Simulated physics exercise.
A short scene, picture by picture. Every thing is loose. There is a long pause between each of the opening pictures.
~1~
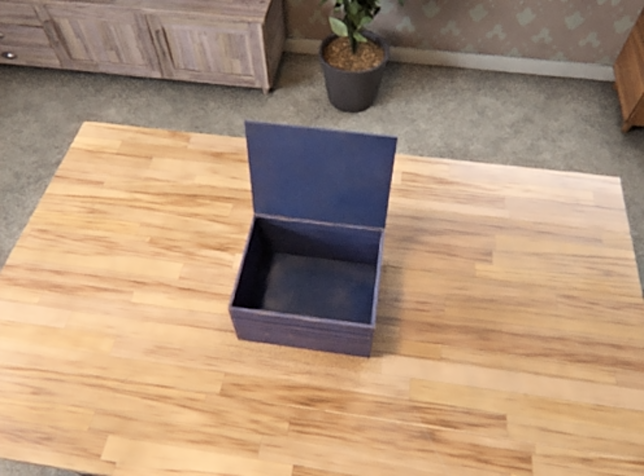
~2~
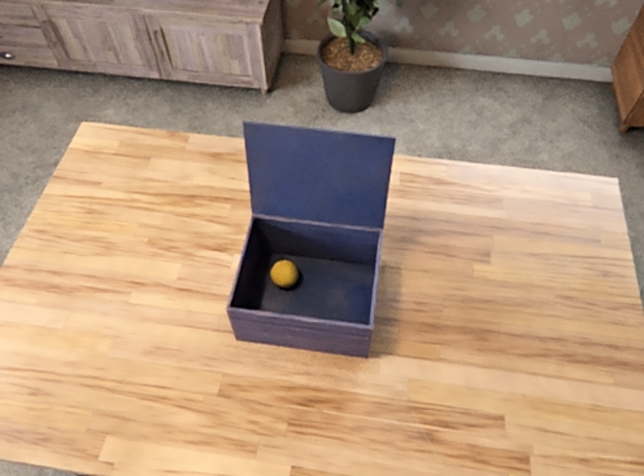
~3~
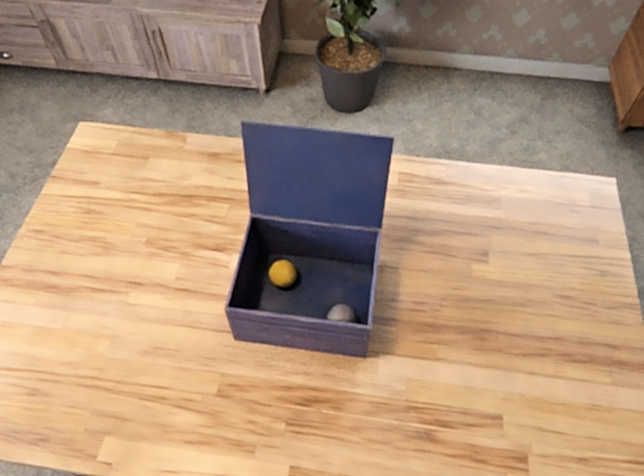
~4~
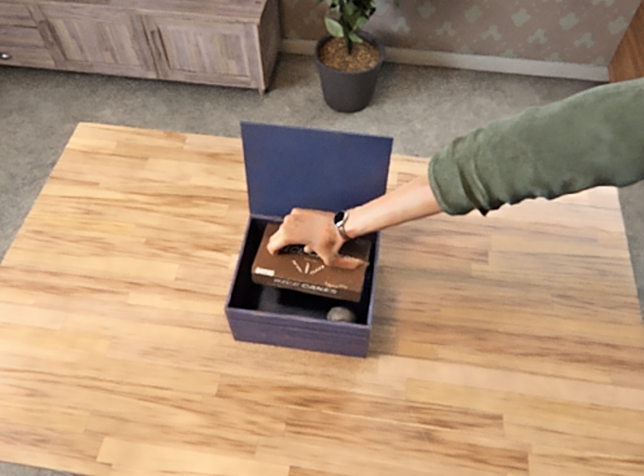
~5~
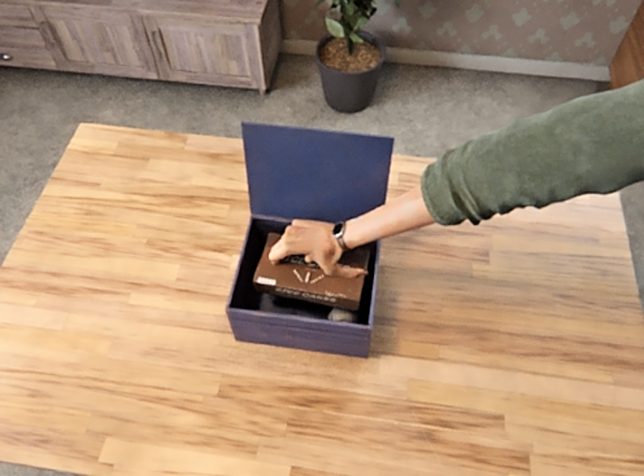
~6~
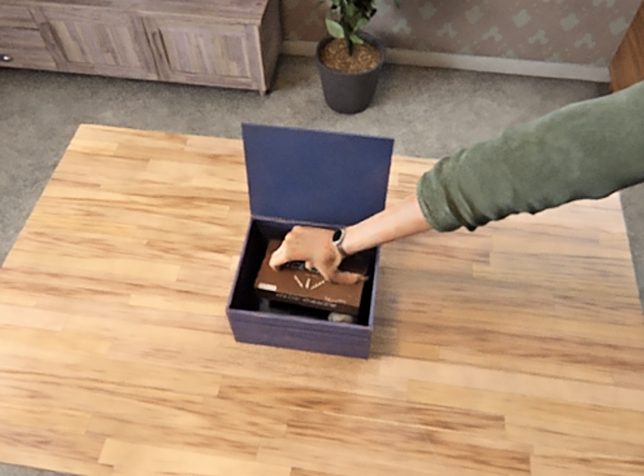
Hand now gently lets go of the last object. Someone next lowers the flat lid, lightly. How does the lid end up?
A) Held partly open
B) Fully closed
B.
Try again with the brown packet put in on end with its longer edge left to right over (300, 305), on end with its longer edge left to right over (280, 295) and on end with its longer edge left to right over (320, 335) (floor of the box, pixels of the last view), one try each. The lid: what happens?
First - not shut; second - not shut; third - not shut.
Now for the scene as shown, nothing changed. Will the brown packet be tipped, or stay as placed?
It ends up tilted.
Then, 0.80 s on from there, lid starting down; brown packet turned 19° from how it was put near (320, 274).
Then, 1.40 s on from there, lid 72° above the rim; brown packet turned 19° from how it was put near (320, 274); grey lemon shifted a little.
Then, 1.80 s on from there, lid 41° above the rim; brown packet turned 19° from how it was put near (320, 274); grey lemon shifted a little.
Then, 2.10 s on from there, lid 11° above the rim; brown packet turned 19° from how it was put near (320, 274); grey lemon shifted a little.
In the end, lid shut; moved from the start, brown packet; the other 2 unmoved. At the end, from the last picture's camera, brown packet near (320, 274).
